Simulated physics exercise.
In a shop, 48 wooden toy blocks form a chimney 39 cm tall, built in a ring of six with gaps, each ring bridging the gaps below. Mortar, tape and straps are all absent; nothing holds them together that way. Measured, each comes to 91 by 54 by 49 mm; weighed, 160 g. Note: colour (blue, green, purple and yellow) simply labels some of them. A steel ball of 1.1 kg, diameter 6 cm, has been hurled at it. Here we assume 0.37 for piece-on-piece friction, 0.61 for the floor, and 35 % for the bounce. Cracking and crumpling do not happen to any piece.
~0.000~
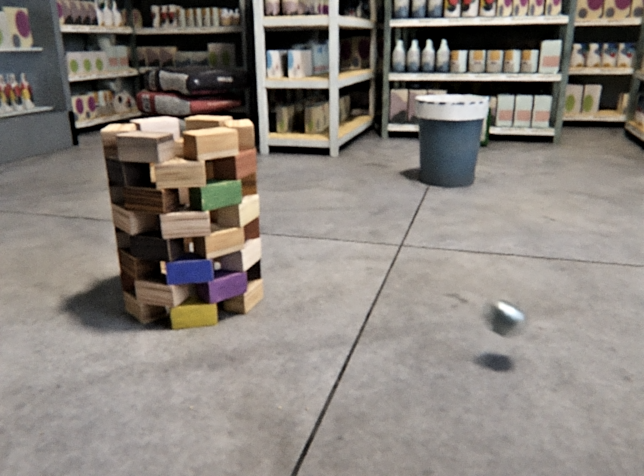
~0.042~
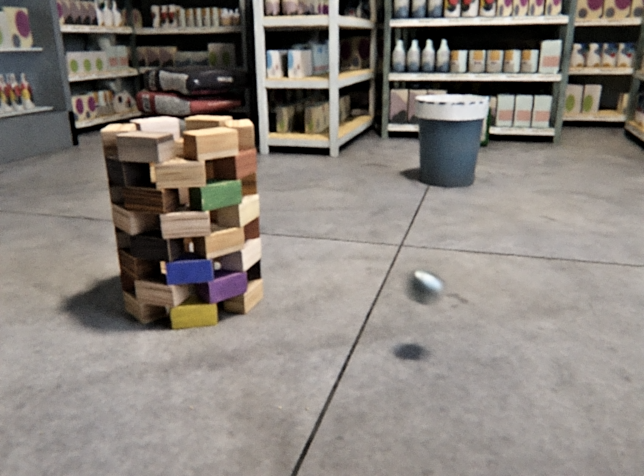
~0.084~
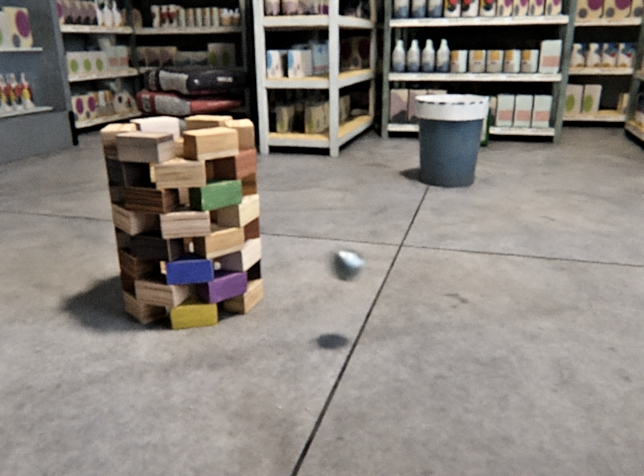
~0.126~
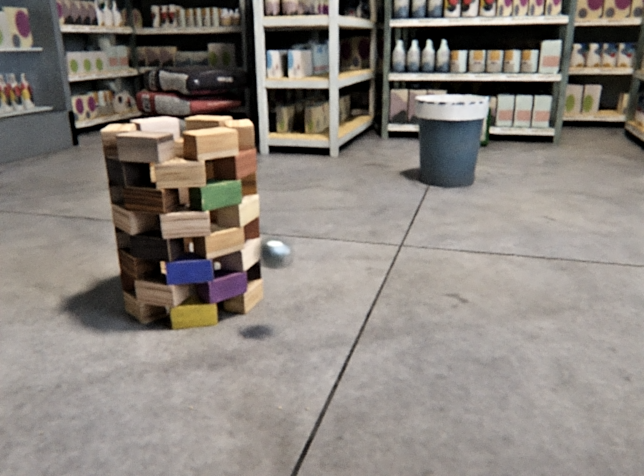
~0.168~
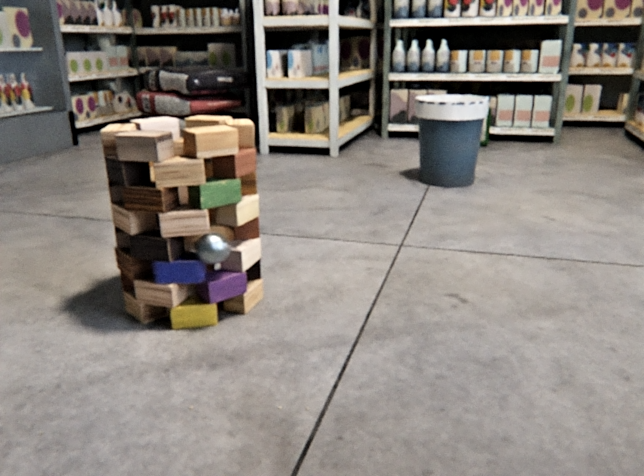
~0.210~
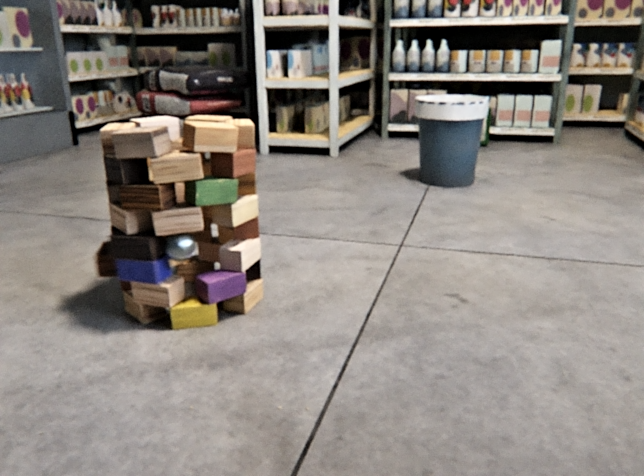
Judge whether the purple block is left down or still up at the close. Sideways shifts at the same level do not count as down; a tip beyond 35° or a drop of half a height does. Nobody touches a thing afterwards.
At the close the purple block is still up.
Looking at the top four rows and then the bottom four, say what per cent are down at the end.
For the top it's 100 in a hundred, for the bottom 40 in a hundred.
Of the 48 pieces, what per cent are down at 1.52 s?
65 per cent.
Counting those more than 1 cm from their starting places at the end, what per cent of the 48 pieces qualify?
Shifted: 70 per cent.
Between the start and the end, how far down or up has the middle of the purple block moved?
Lower by close to 0 cm.
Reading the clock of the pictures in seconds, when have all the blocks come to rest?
It all settles by about 2.5 s.
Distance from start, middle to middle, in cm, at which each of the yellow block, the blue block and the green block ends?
Shift in cm - yellow: 0; blue: 44; green: 26.
After 0.42 s, ball still moving; 11 of the 48 blocks down; purple block unmoved; blue block on its side.
After 0.72 s, ball still moving; 20 of the 48 blocks down; purple block 6 mm from its place; green block on its side.
After 1.52 s, ball still moving; 32 of the 48 blocks down; purple block 6 mm from its place; blue block on its side.
In the end (2.6 s), ball rolling away; 32 of the 48 blocks down; purple block 8 mm from its place; blue block on its side; green block on its side. From the last view, middles, purple block near (224, 285).
